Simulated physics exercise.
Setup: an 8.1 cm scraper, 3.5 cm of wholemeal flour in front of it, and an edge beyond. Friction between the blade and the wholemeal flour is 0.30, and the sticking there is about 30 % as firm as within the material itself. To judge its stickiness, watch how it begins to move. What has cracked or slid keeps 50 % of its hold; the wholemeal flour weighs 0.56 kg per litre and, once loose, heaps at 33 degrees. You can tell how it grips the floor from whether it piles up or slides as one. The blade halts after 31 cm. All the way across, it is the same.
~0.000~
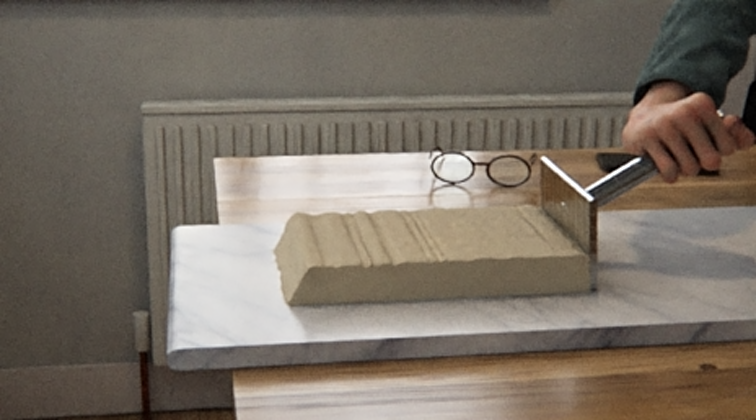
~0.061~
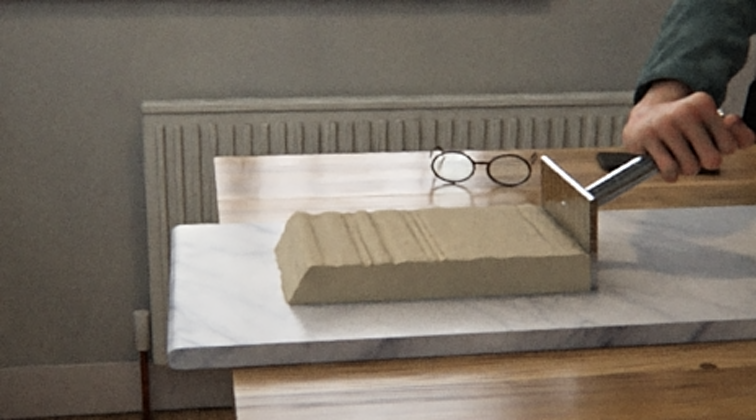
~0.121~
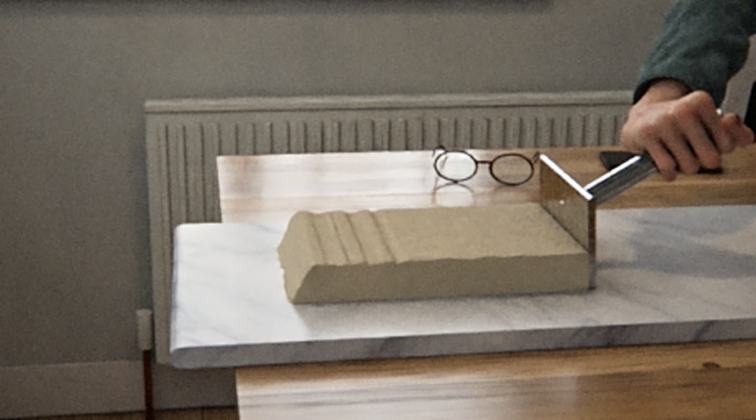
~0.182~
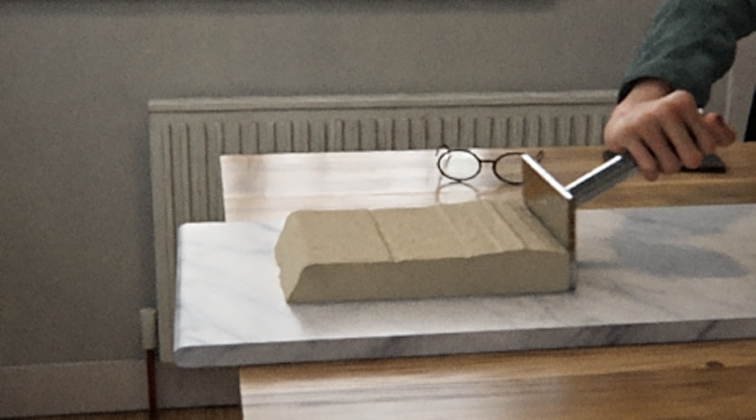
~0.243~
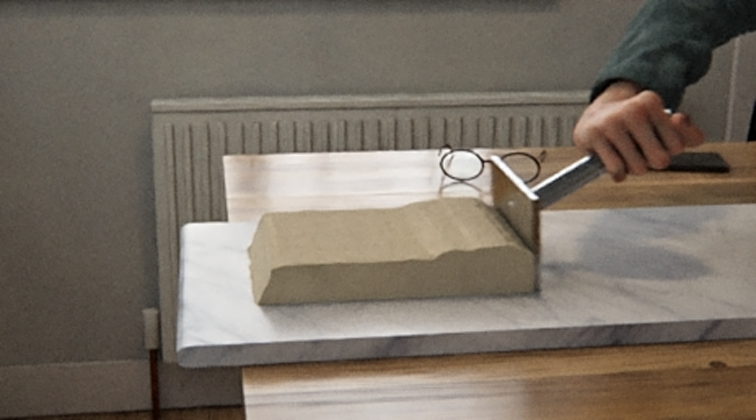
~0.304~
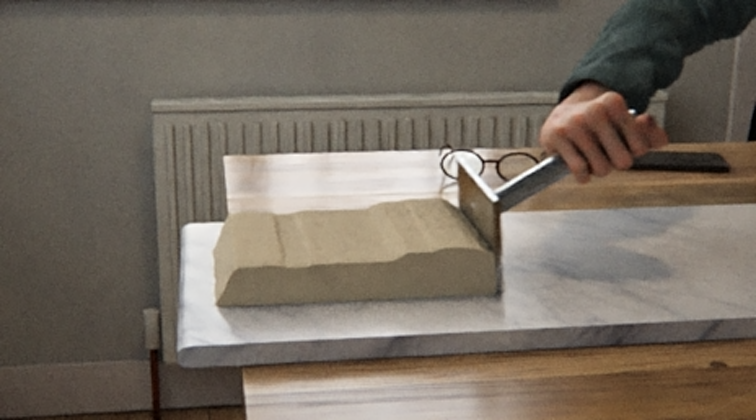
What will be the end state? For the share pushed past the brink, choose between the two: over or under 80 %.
Choice: Under.
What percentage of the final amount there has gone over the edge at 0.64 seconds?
Some 40 per cent.
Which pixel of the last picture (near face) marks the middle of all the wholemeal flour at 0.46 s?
You'll find it around (266, 285).
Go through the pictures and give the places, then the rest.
In the first frame, foot of the blade at (590, 292), not yet moved; front end of the wholemeal flour at (291, 302), piled 3.4 cm high.
In the second frame, foot of the blade at (591, 291), not yet moved; front end of the wholemeal flour at (291, 301), piled 3.4 cm high.
In the third frame, foot of the blade at (589, 290), moved 4 mm; front end of the wholemeal flour at (294, 300), piled 3.4 cm high.
In the fourth frame, foot of the blade at (569, 290), moved 2.5 cm; front end of the wholemeal flour at (290, 300), piled 4.0 cm high.
In the fifth frame, foot of the blade at (535, 292), moved 5.9 cm; front end of the wholemeal flour at (260, 301), piled 4.3 cm high.
In the sixth frame, foot of the blade at (496, 294), moved 9.4 cm; front end of the wholemeal flour at (220, 302), piled 4.4 cm high.
By 0.46 s, 0 % has gone over the edge.
By 0.64 s, 23 % has gone over the edge.
By 0.83 s, 64 % has gone over the edge.
By 1.01 s, 64 % has gone over the edge.
By 1.28 s, at the end, 64 % has gone over the edge.
